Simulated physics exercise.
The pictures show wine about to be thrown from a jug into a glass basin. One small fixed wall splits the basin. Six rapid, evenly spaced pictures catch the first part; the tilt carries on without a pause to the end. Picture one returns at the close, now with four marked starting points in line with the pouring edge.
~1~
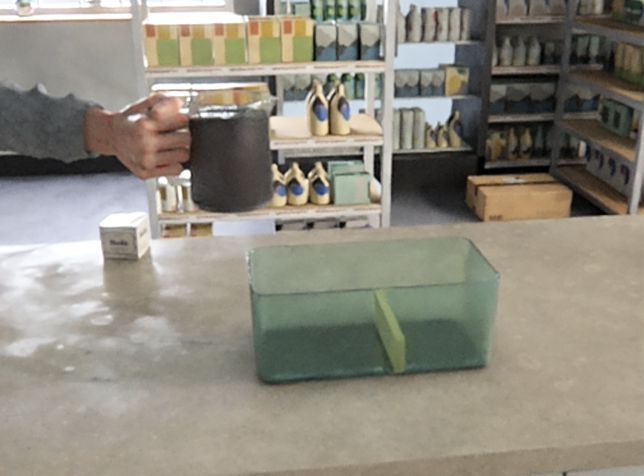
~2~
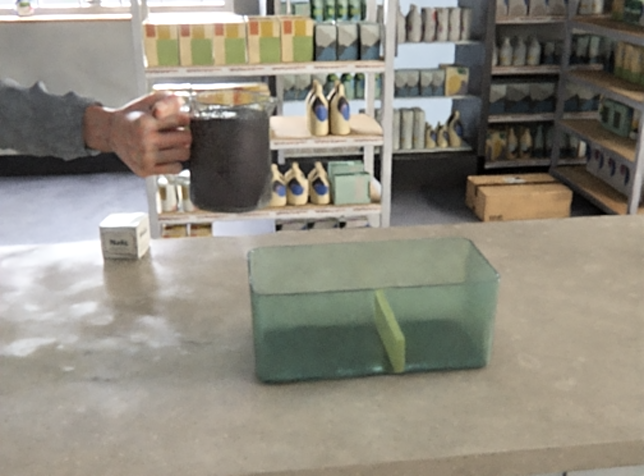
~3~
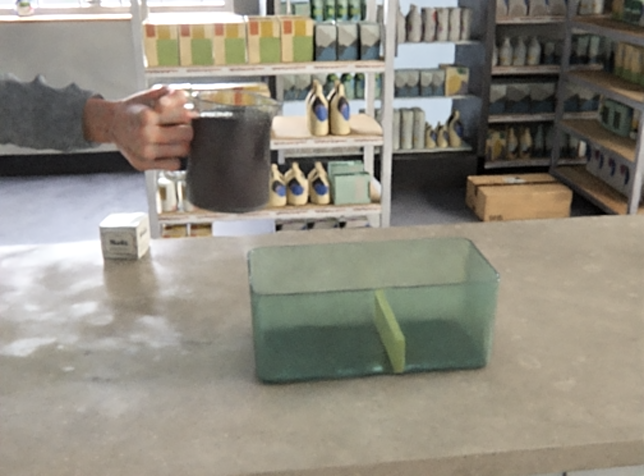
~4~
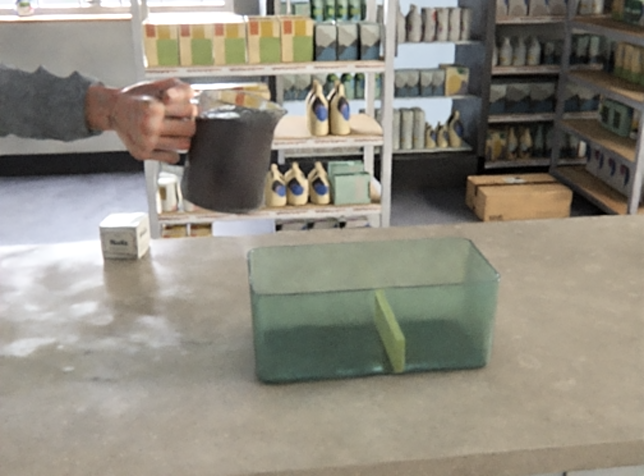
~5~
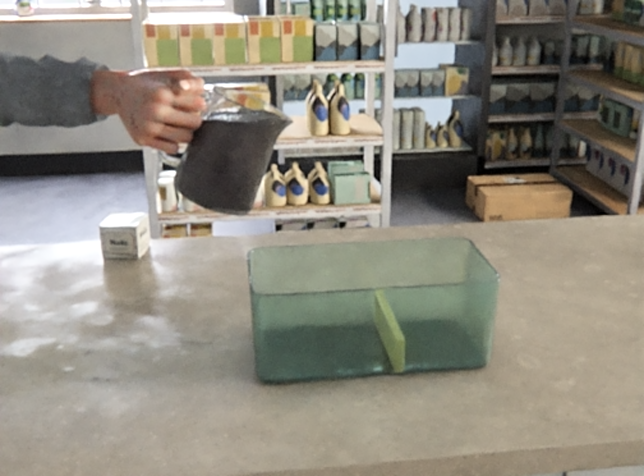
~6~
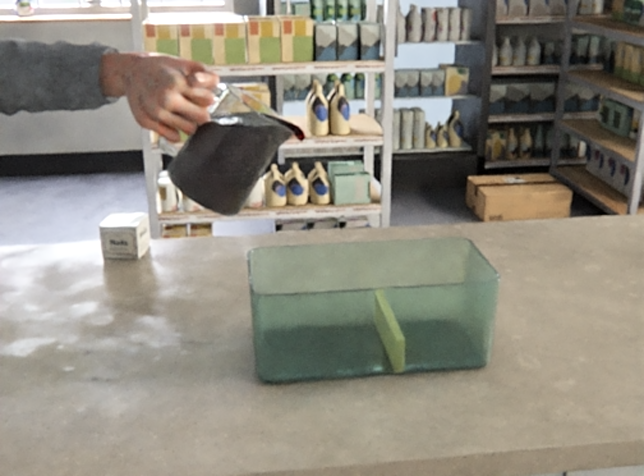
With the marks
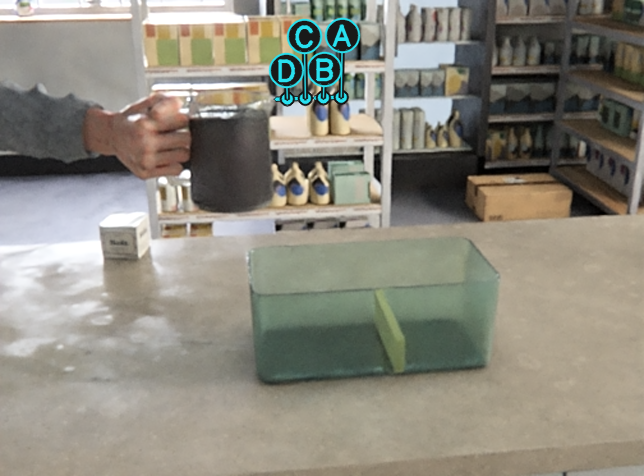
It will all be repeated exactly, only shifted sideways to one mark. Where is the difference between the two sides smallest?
B beats the others.
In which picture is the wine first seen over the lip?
In picture 6.
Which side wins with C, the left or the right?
More ends on the left.
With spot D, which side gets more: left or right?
More ends on the left.
In cyan, A at (341, 97); B at (323, 97); C at (305, 98); D at (287, 98).
Choosing A, about 24 % ends left of the wall and 75 % right of it.
Choosing B, about 44 % ends left of the wall and 55 % right of it.
Choosing C, about 80 % ends left of the wall and 17 % right of it; 3 % is lost outside.
Choosing D, about 93 % ends left of the wall and 3 % right of it; 4 % is lost outside.
